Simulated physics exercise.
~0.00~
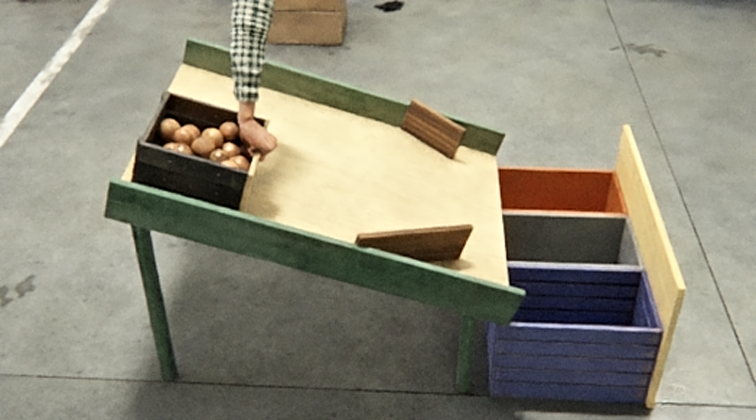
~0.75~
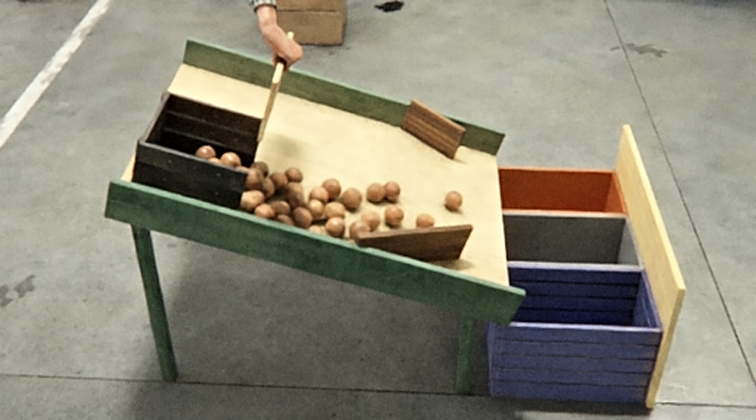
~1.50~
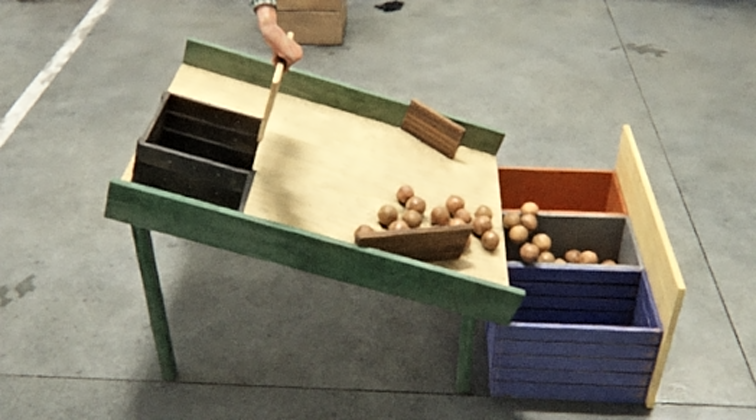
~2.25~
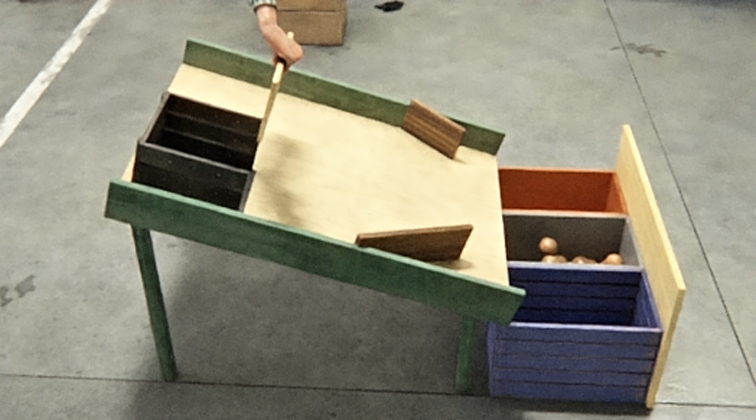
Brown balls roll down a sloping table from a black pen and collect in the grey tub.
